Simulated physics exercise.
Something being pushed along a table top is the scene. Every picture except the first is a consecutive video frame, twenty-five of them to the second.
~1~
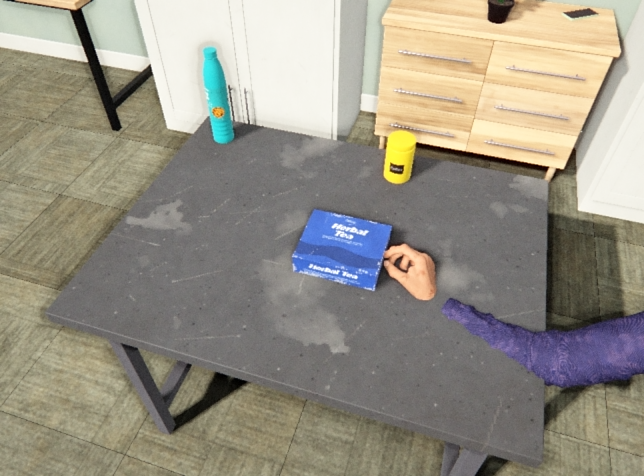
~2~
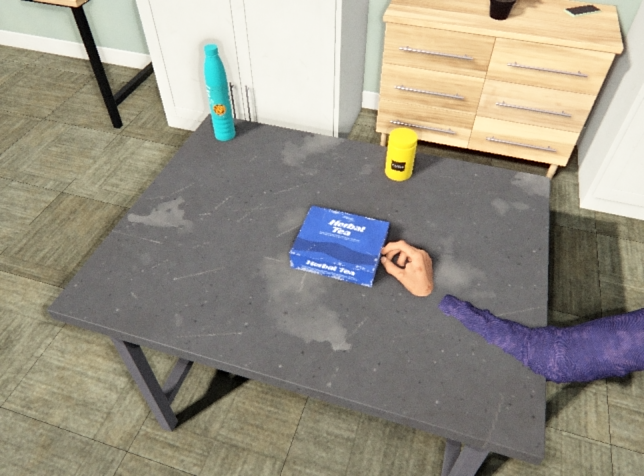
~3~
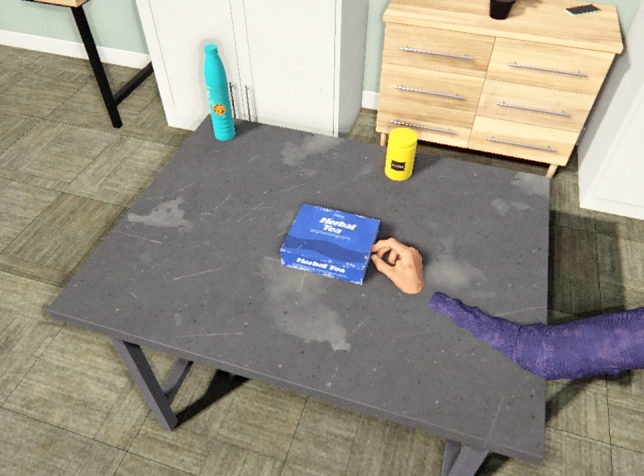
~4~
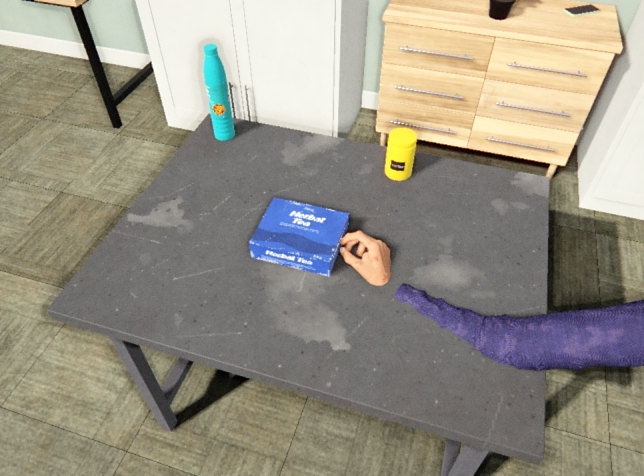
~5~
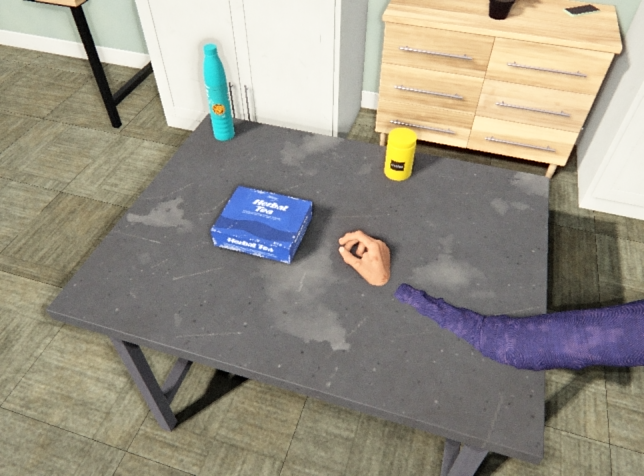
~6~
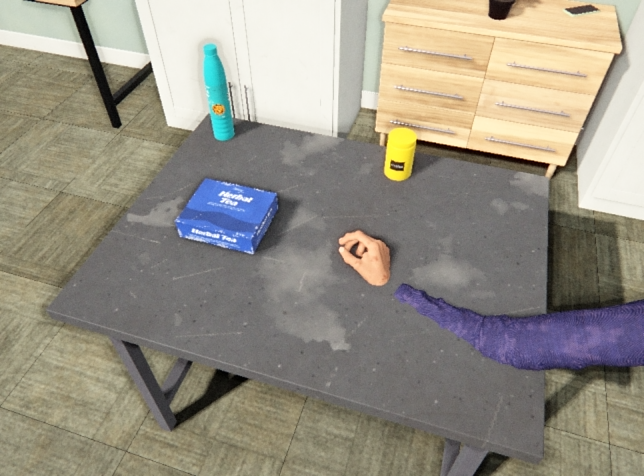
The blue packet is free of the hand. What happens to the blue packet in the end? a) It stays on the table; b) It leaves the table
Answer: B.
Then, 0.20 s on from there, blue packet now off the table.
Then, 0.30 s on from there, things are still on the move.
Then, 0.50 s on from there, as before.
In the end, off the table, blue packet. At the end, from the last picture's camera, blue packet near (44, 303).
